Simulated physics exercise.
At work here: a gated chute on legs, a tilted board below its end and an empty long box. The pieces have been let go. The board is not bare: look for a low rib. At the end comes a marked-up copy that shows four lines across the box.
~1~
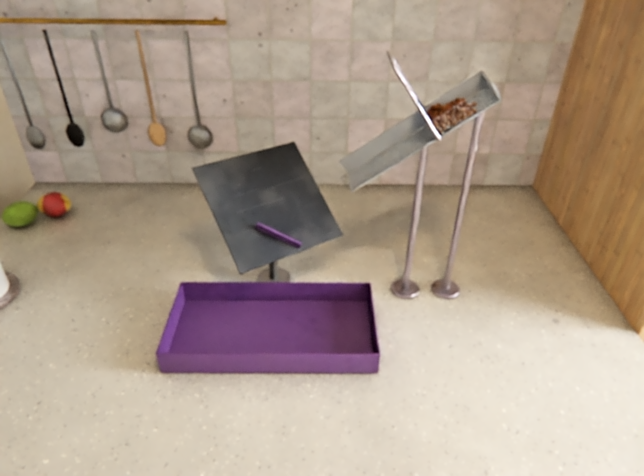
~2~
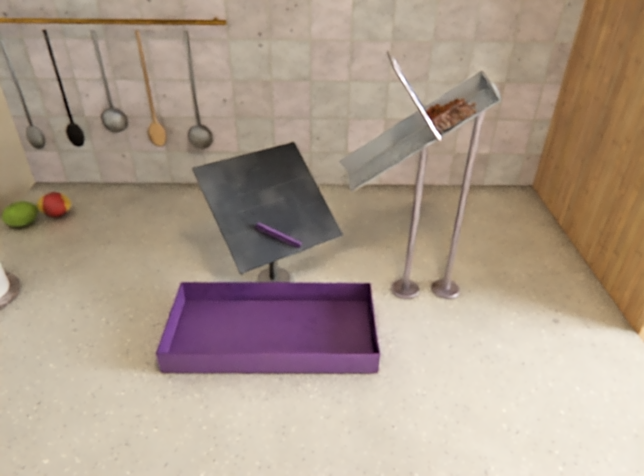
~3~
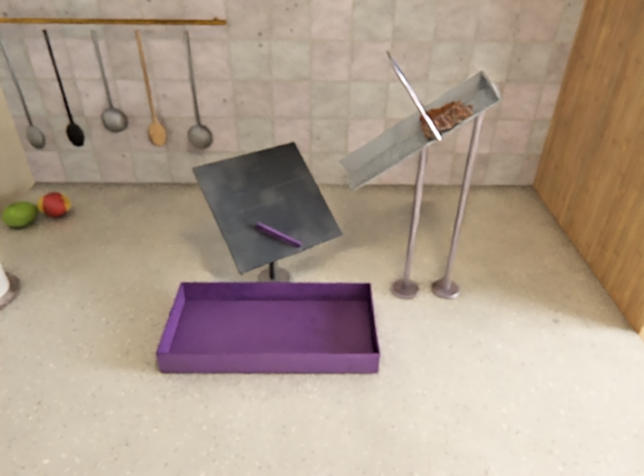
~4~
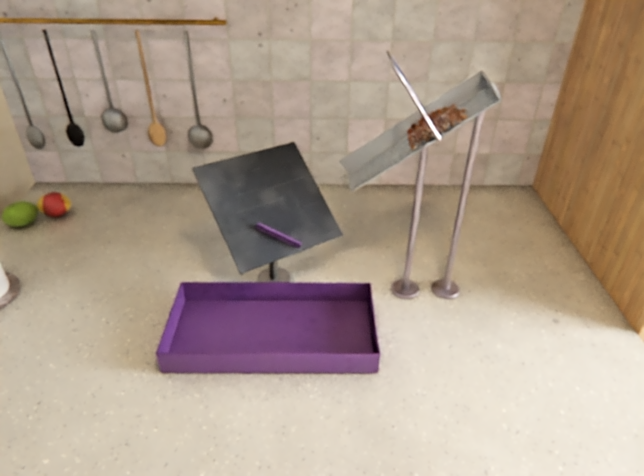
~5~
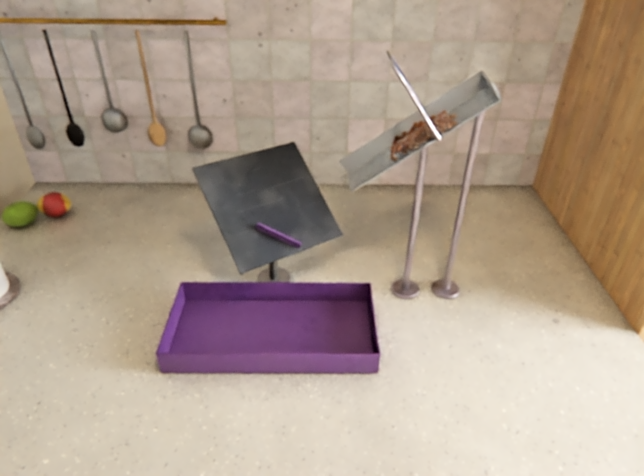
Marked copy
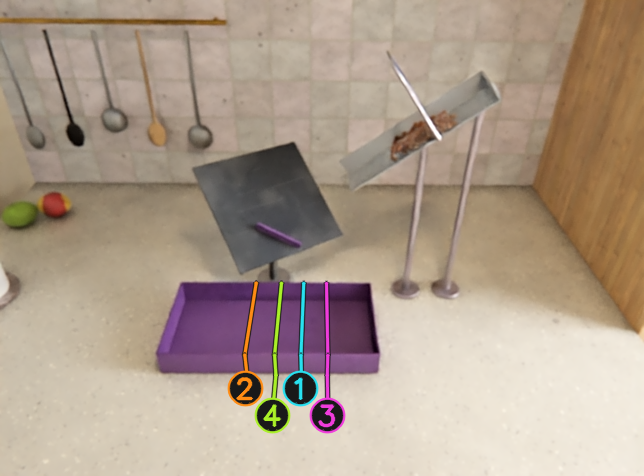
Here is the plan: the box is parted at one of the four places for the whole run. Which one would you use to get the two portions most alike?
3.
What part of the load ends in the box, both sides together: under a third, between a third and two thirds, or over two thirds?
It is over two thirds.
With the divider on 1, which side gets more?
More lands on the right.
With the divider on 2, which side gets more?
Right.
On the marked copy, line 1 crosses the front rim at (300, 354); line 2 crosses the front rim at (244, 353); line 3 crosses the front rim at (327, 354); line 4 crosses the front rim at (274, 354).
With 1, of what is caught, a small part on the left of the divider, nearly all on the right.
With 2, of what is caught, a stray few on the left of the divider, nearly all on the right.
With 3, of what is caught, about half on the left of the divider, about half on the right.
With 4, of what is caught, a stray few on the left of the divider, nearly all on the right.
